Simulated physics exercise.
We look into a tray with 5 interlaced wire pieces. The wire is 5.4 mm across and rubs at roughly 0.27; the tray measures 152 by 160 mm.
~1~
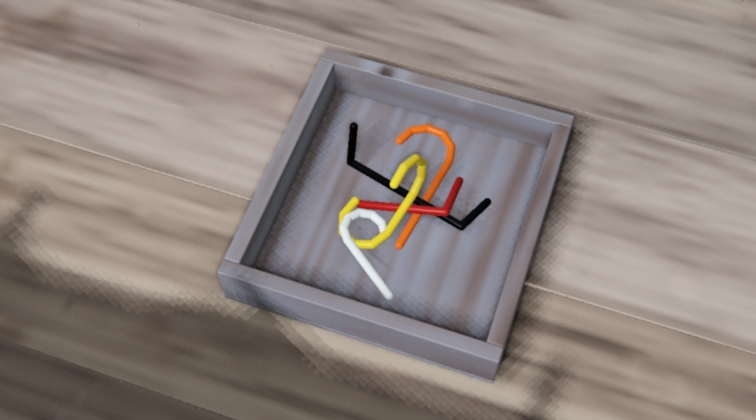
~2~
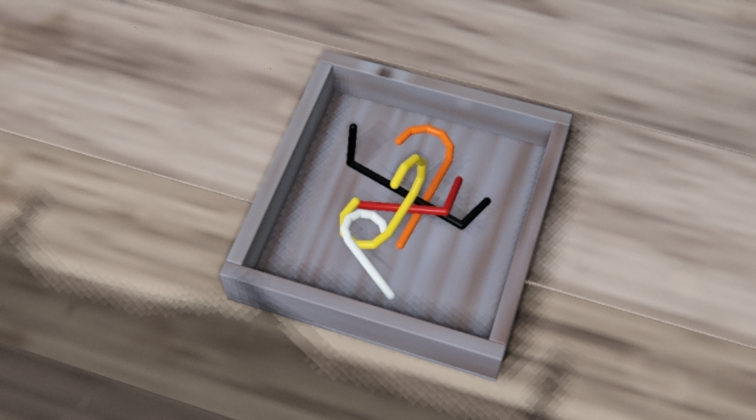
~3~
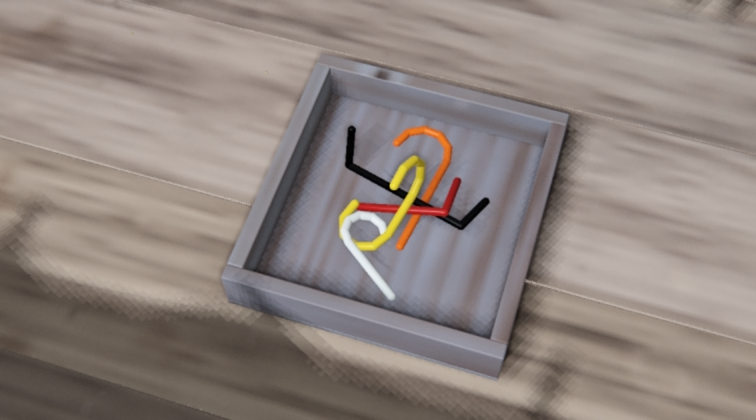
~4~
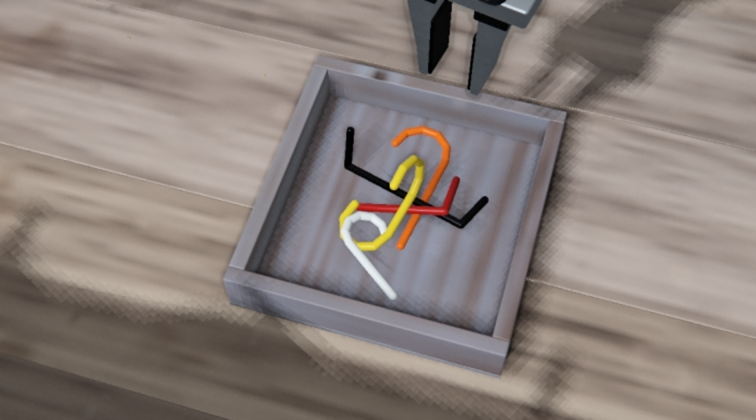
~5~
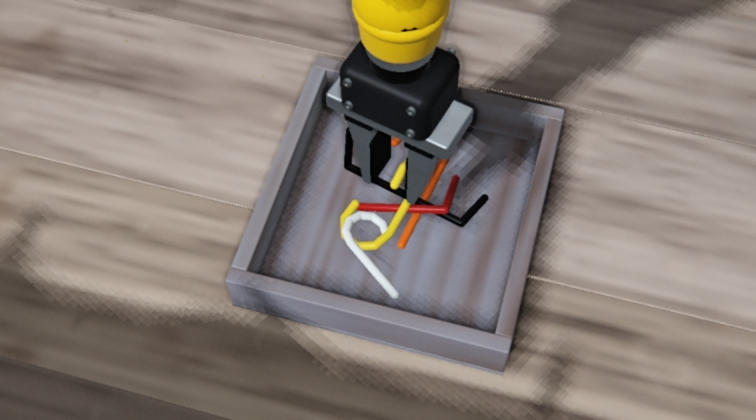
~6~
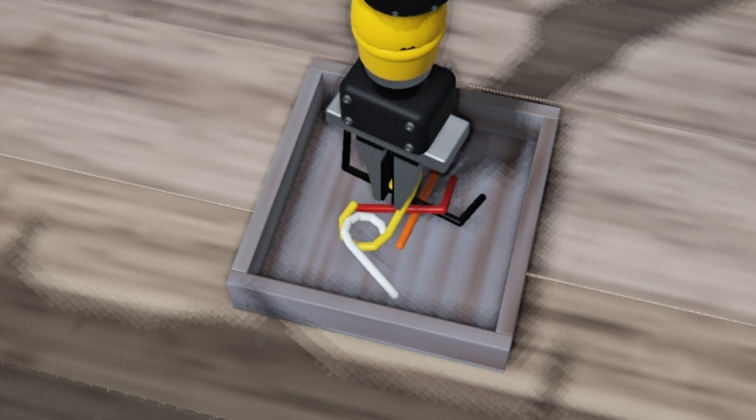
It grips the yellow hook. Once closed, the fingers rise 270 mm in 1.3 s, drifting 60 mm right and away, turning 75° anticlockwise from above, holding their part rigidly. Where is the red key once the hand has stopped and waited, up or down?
It ends down.
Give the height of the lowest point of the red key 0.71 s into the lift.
Some 0 mm up.
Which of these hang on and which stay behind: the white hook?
White hook hangs on.
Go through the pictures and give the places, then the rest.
In the first picture, fingers out of view, 193 mm above the grip; red key from (459, 181) to (360, 204), passing under yellow hook; yellow hook from (394, 184) to (355, 201), passing over black crank, over red key, over and under white hook.
In the second picture, fingers out of view, 193 mm above the grip; red key from (459, 180) to (360, 205), passing under yellow hook; yellow hook from (395, 184) to (356, 202), passing over black crank, over red key, over and under white hook.
In the third picture, fingers out of view, 180 mm above the grip; white hook from (386, 236) to (392, 296), passing over and under yellow hook; black crank from (486, 201) to (352, 130), passing under yellow hook.
In the fourth picture, fingers (459, 55) 96 mm above the grip; orange hook from (396, 143) to (401, 246).
In the fifth picture, fingers (398, 168) 12 mm above the grip.
In the sixth picture, fingers (396, 180) closed on the yellow hook; red key from (453, 179) to (358, 208).
Then, 0.39 s into the lift, lowest point more than 20 mm over the tray floor, yellow hook 58 mm.
Then, 0.71 s into the lift, lowest point more than 20 mm over the tray floor, yellow hook 159 mm, white hook 107 mm.
Then, 1.30 s into the lift, lowest point more than 20 mm over the tray floor, yellow hook 273 mm, white hook 221 mm.
End, hanging yellow hook 273 mm, white hook 221 mm; the other 3 are down.
